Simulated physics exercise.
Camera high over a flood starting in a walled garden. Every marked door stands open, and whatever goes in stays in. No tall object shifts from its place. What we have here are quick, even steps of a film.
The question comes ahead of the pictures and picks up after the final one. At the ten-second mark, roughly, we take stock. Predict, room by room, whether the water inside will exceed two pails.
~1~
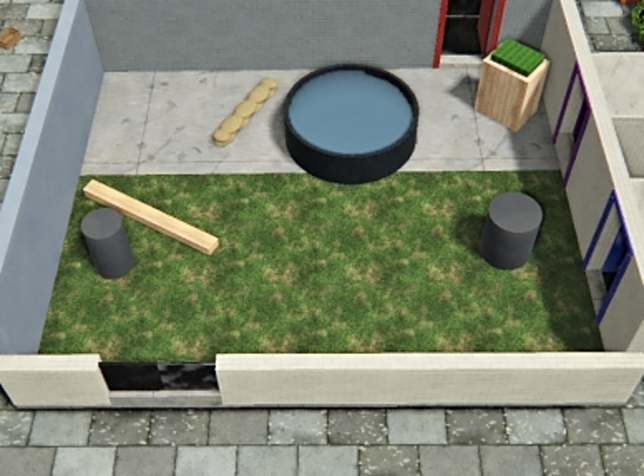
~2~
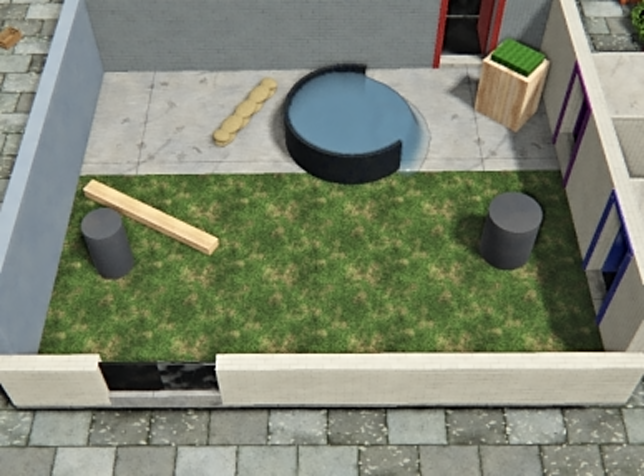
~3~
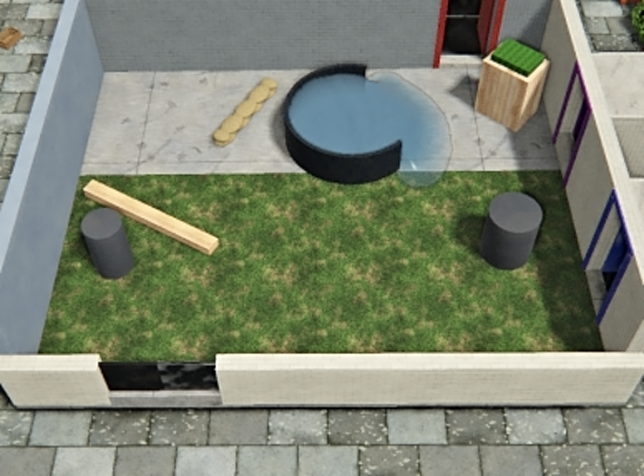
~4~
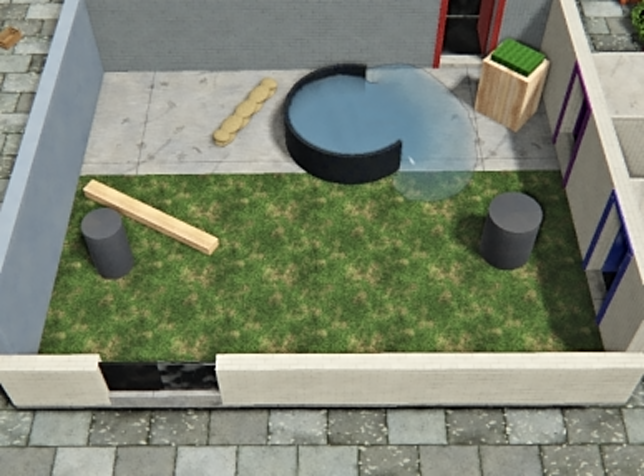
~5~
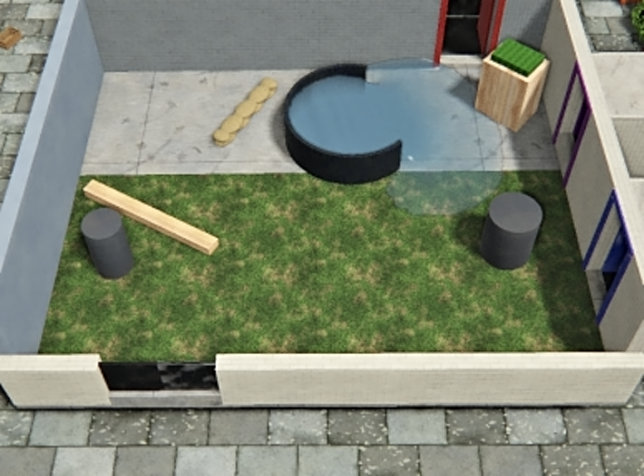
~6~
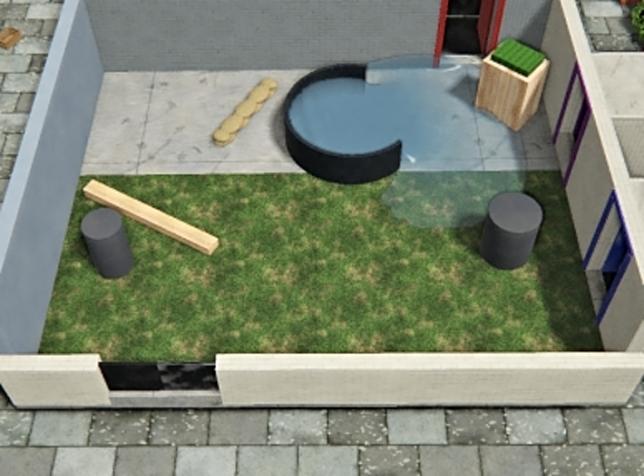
Blue door: Exceeds two pails. Red door: Exceeds two pails. Purple door: Does not exceed two pails.
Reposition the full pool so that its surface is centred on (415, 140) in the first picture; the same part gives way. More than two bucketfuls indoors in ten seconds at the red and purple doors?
Briefly, the red door gets too much; the purple door gets too much.
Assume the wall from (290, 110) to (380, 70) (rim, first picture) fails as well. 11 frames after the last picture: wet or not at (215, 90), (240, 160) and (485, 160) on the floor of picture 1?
Going through them one by one, I'd say waterlogged, then waterlogged, then high and dry.
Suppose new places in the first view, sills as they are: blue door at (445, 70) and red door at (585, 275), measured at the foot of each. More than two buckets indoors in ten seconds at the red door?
Outcome: Red door remains below.
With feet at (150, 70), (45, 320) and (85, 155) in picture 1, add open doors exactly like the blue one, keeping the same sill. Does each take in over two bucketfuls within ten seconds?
Doors one to three: Does not reach it / does not reach it / does not reach it.
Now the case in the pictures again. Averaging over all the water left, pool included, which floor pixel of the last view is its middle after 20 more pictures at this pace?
I reckon somewhere around (459, 144).
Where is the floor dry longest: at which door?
Observed: The blue door.
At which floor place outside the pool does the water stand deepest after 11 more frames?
My pick is (535, 107).
A moment on, water covers 20 % of the floor; the blue door not reached, the red door under two buckets in, the purple door wet at the sill, nothing in.
Next, water covers 25 % of the floor; the blue door not reached, the red door over two buckets in, the purple door wet at the sill, nothing in.
Then, water covers 35 % of the floor; the blue door under two buckets in, the red door far over two buckets in, the purple door wet at the sill, nothing in.
Later, water covers 55 % of the floor; the blue door over two buckets in, the red door far over two buckets in, the purple door wet at the sill, nothing in.
In the end, water covers 80 % of the floor; the blue door over two buckets in, the red door far over two buckets in, the purple door wet at the sill, nothing in.
